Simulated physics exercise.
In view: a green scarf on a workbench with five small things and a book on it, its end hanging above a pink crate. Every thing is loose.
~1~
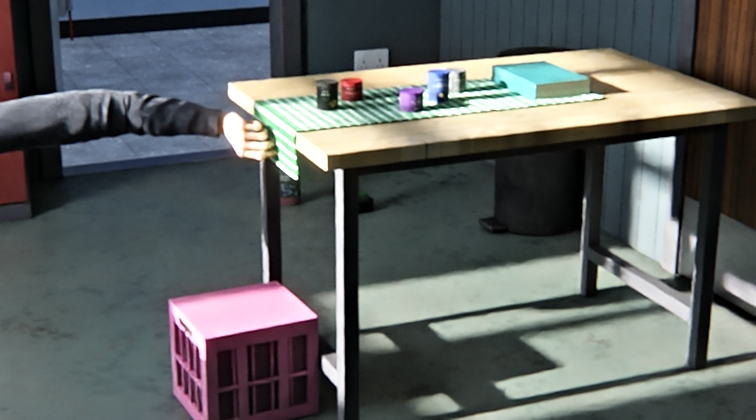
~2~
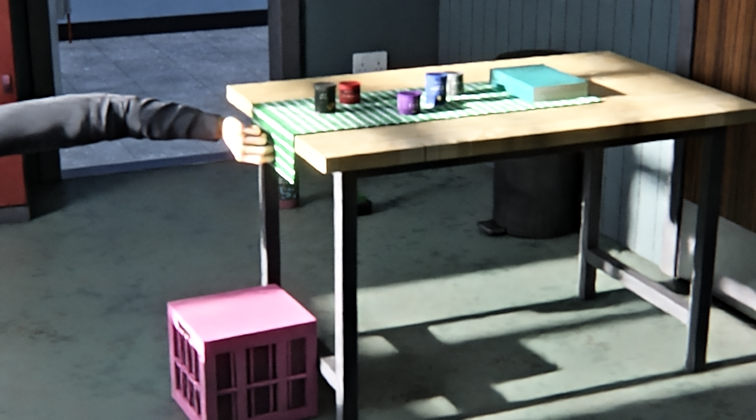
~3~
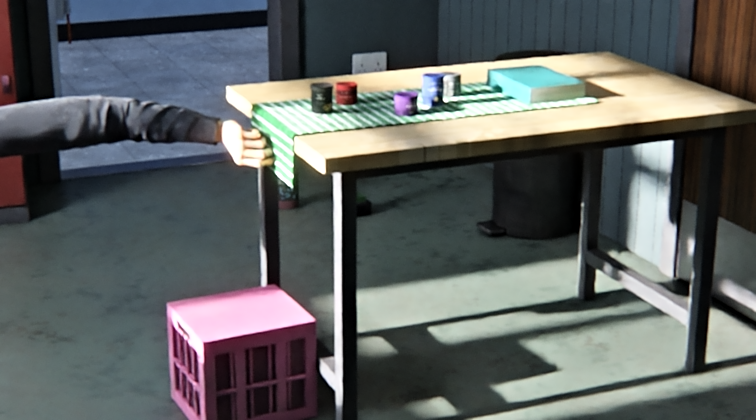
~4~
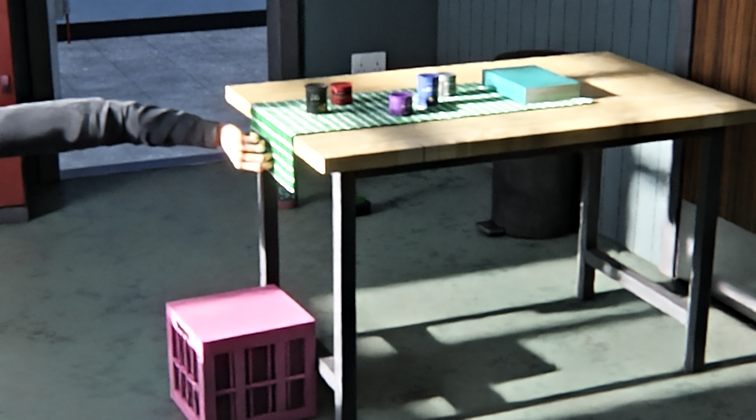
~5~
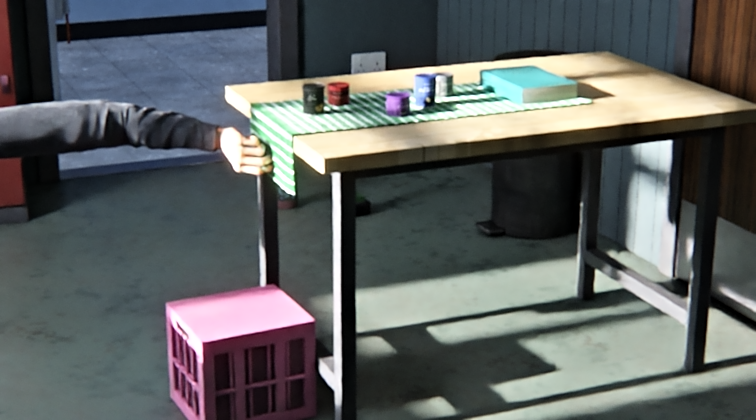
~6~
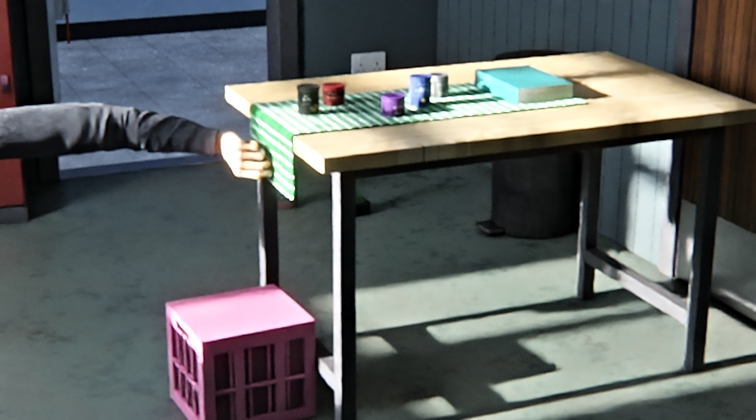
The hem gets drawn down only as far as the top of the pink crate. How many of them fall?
Only three fail to stay up.
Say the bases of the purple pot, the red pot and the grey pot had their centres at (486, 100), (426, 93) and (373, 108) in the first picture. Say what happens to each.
First the purple pot, which is kept, then the red pot, which is kept, and finally the grey pot, which is lost.
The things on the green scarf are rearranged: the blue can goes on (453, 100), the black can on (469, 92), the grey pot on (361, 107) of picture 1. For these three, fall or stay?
Blue can stays, black can stays, grey pot gone.
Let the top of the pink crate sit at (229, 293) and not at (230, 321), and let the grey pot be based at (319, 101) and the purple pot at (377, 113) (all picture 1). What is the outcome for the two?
Outcome: Grey pot is gone; purple pot is gone.
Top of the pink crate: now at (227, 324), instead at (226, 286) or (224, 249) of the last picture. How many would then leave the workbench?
If so, 2 and 1.
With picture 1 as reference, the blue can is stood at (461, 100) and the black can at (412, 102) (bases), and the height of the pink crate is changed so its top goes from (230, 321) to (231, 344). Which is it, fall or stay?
Result: Blue can still there, black can gone.
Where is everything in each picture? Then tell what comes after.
The first picture shows hem (297, 179); black can (327, 81); red pot (352, 80); purple pot (412, 90); blue can (439, 71); grey pot (456, 70); top of the crate (230, 321).
The second picture shows hem (294, 184); black can (325, 84).
The third picture shows hem (293, 187); red pot (347, 84).
The fourth picture shows hem (293, 192); purple pot (401, 94); top of the crate (228, 324).
The fifth picture shows hem (295, 194); blue can (426, 75).
The sixth picture shows hem (294, 199); black can (308, 85); red pot (334, 85); purple pot (393, 95); blue can (421, 76); grey pot (438, 74).
Soon after, hem near (271, 236); black can gone.
After that, hem near (270, 284); black can and red pot gone.
And then, hem on the crate; black can, red pot and purple pot gone.
In the end, hem on the crate; black can, red pot and purple pot gone. It carries off three.
